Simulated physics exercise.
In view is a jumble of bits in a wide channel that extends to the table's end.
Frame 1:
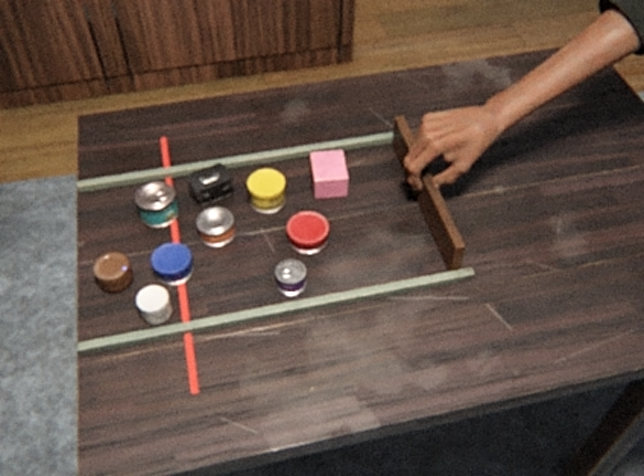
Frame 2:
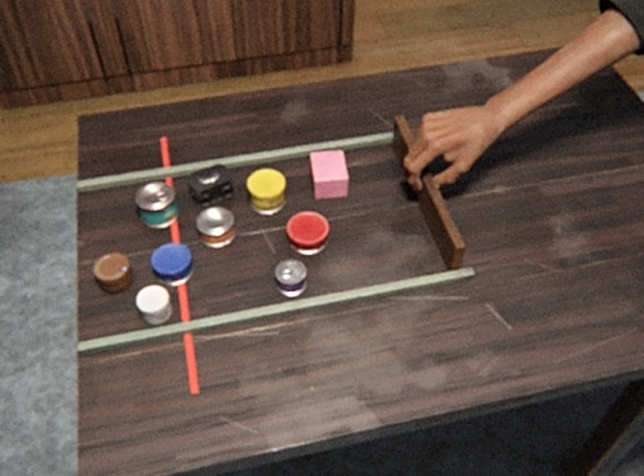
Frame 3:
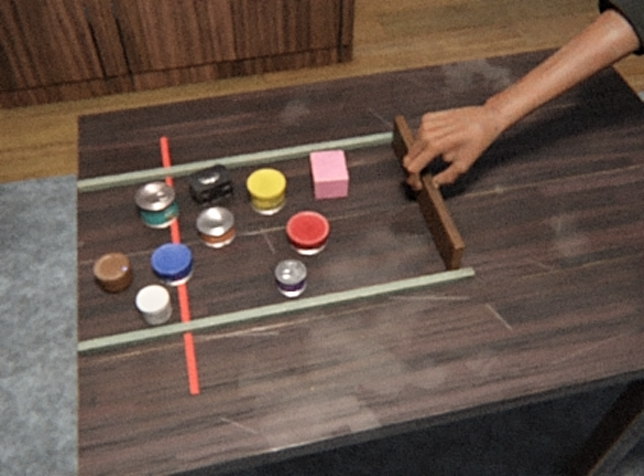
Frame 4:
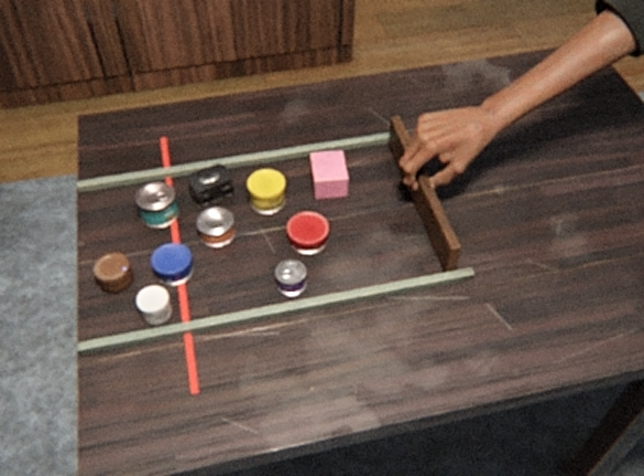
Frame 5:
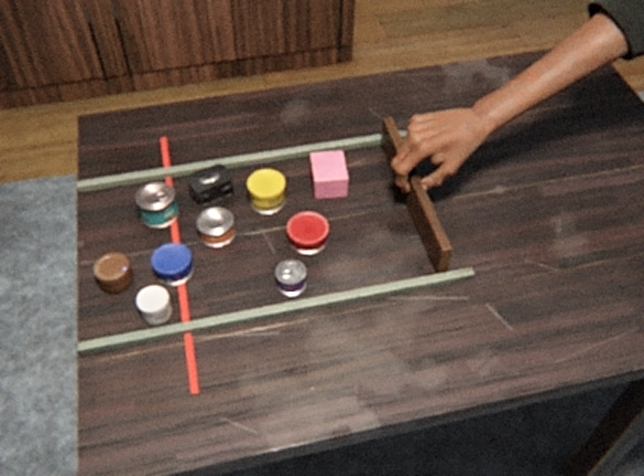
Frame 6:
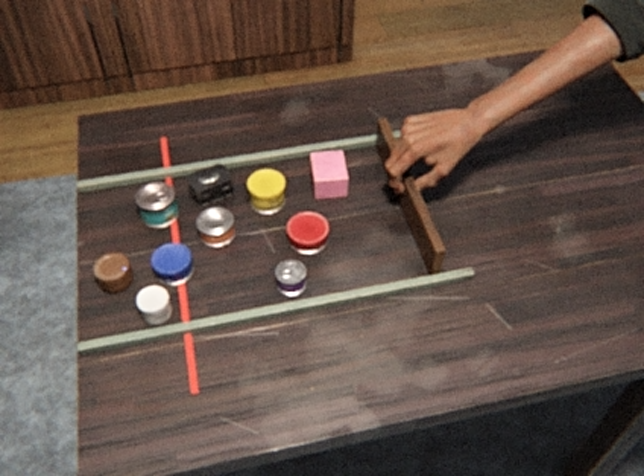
On a dark wooden table, a hand held a brown board upright at the right of some small tubs, tins and a pink block, then slid it slightly left without touching any of them.
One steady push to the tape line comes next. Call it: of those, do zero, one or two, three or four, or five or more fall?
Zero fall.
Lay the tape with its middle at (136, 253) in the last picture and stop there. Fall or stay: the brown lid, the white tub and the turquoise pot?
Going in order, the brown lid goes off the edge, then the white tub keeps its spot, then the turquoise pot goes off the edge.
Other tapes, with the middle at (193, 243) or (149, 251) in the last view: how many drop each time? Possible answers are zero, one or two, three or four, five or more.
Going place by place, the count is none; either one or two.
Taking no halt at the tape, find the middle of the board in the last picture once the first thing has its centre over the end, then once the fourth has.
(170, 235), then (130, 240).
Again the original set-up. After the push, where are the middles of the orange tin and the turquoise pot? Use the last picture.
In the last picture the orange tin sits around (126, 244) and the turquoise pot around (80, 213).
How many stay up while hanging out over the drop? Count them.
2 overhanging.
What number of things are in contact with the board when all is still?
That number would be 3.
A little later, none off yet; brown lid at rest near (114, 273); white tub at rest near (155, 306); turquoise pot at rest near (158, 205).
When it is over, the number that fall off is zero.
